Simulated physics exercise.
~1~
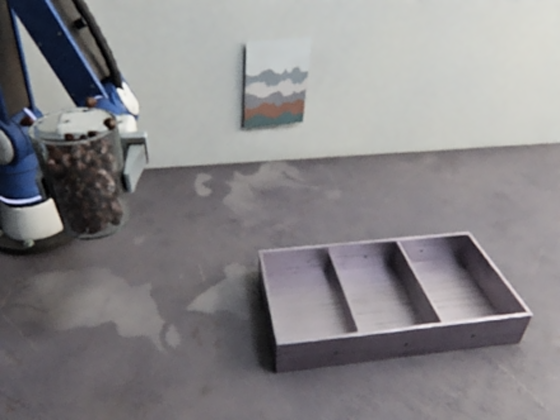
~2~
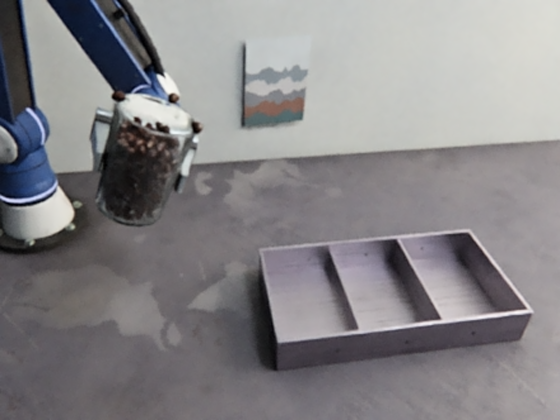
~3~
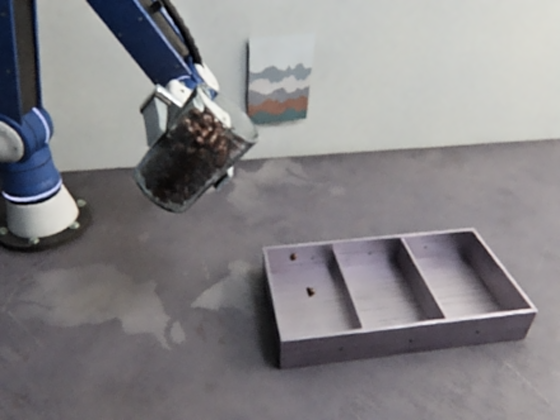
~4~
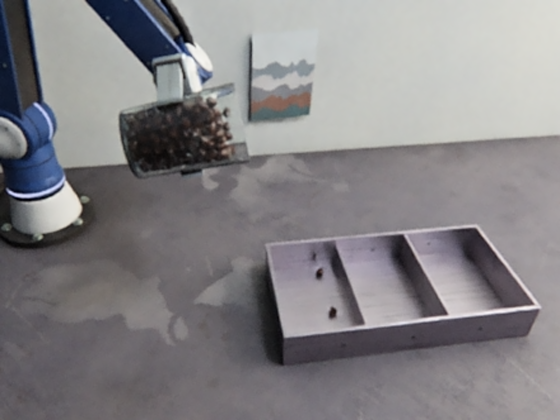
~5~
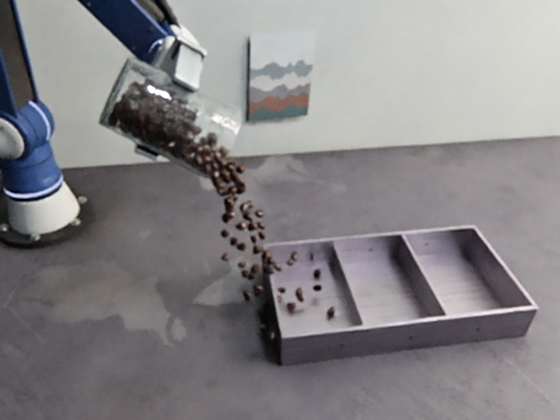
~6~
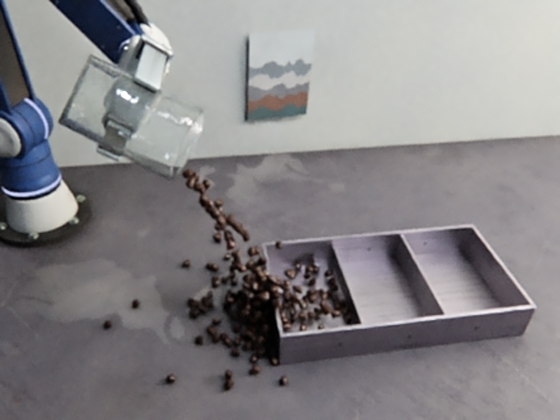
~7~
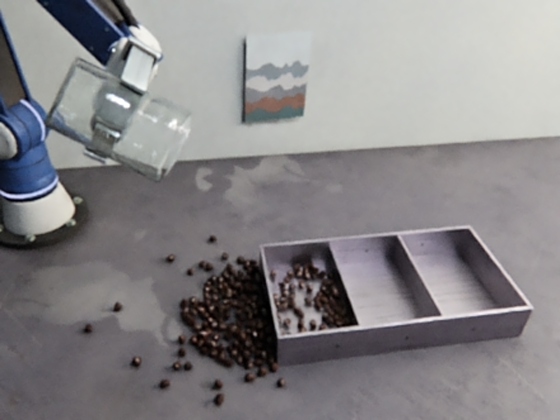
On a gray tabletop, a blue robot arm carried a clear cup of dark beans rightward and tipped it toward a three-part tray, drawing back left as they poured; some landed in the left compartment, but most ended scattered outside, the cup empty.
